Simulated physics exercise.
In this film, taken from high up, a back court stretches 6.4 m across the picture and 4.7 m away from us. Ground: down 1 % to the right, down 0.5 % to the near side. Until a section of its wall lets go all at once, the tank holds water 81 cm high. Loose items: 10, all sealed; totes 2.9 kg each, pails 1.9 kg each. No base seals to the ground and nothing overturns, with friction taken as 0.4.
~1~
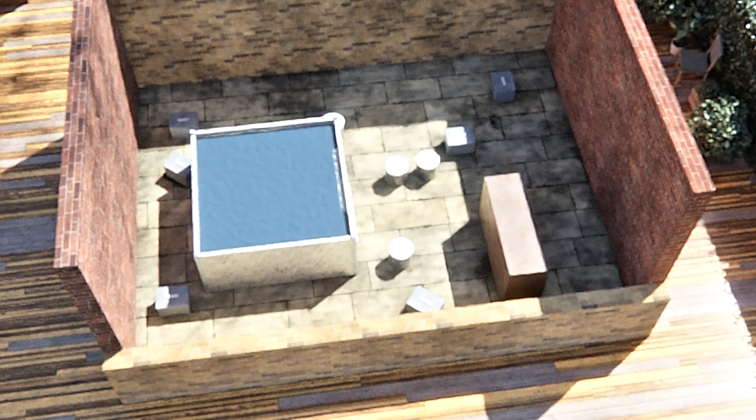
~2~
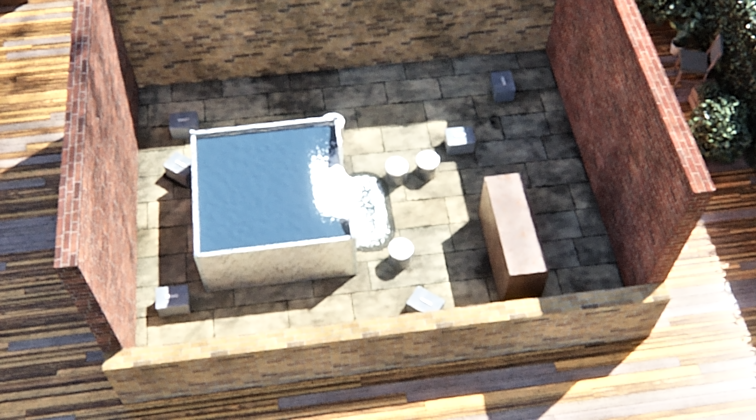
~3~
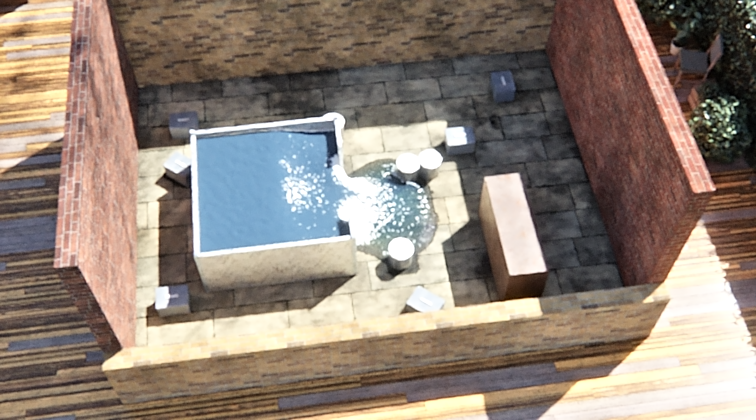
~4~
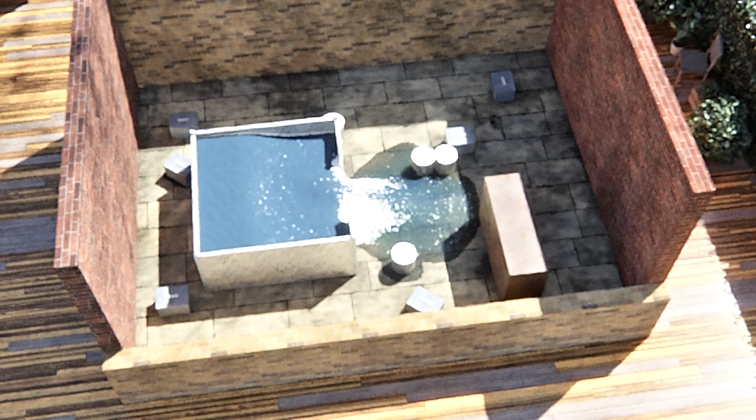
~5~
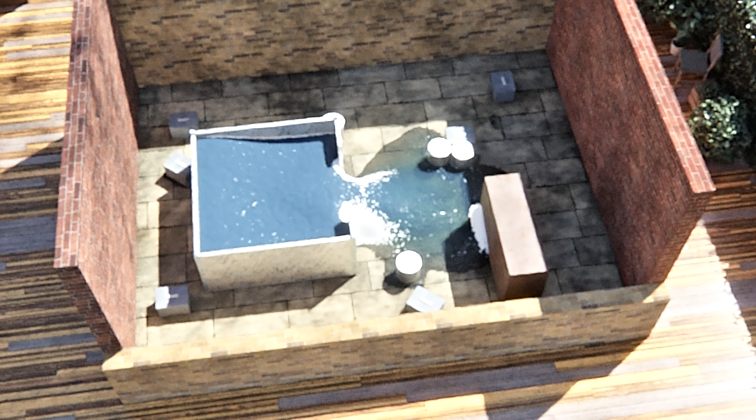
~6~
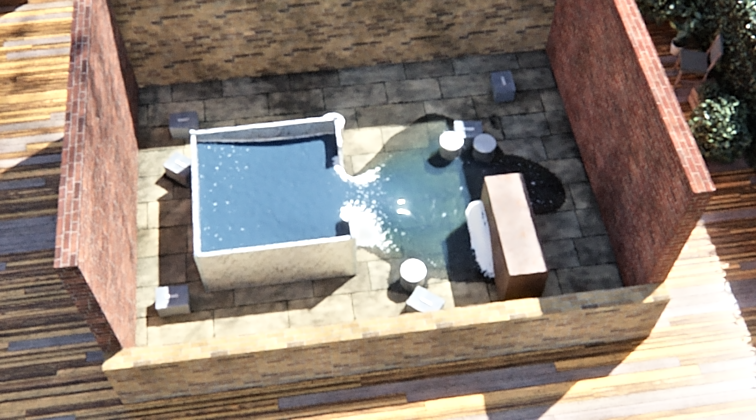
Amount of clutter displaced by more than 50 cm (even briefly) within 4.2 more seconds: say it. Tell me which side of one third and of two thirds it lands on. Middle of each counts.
The share ends up at two thirds or past it.
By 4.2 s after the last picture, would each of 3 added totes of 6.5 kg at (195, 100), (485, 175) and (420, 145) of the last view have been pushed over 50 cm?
So it's stays below, then gets above, then gets above.
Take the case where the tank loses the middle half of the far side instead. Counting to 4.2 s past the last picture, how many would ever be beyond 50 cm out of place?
That would give 5.
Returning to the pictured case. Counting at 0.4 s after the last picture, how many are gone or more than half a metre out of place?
Tally at that time: 3.
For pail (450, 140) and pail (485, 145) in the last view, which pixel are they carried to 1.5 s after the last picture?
(535, 72) and (557, 71), roughly.
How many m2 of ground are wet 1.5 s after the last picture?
I'd estimate close to 18 m2.
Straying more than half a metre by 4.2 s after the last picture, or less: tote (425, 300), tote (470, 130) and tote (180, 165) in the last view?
In order: Farther, farther and not as far.
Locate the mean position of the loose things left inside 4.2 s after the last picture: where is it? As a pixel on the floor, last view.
Around (302, 176).
Then, 0.4 s after the last picture 3 of 10 are over 50 cm from their spots; 1 afloat.
Then, 1.5 s after the last picture 5 of 10 are over 50 cm from their spots; 5 afloat.
Then, 2.8 s after the last picture 5 of 10 are over 50 cm from their spots; 6 afloat.
Then, 4.2 s after the last picture 8 of 10 are over 50 cm from their spots, and 8 have been at some point; 7 afloat.
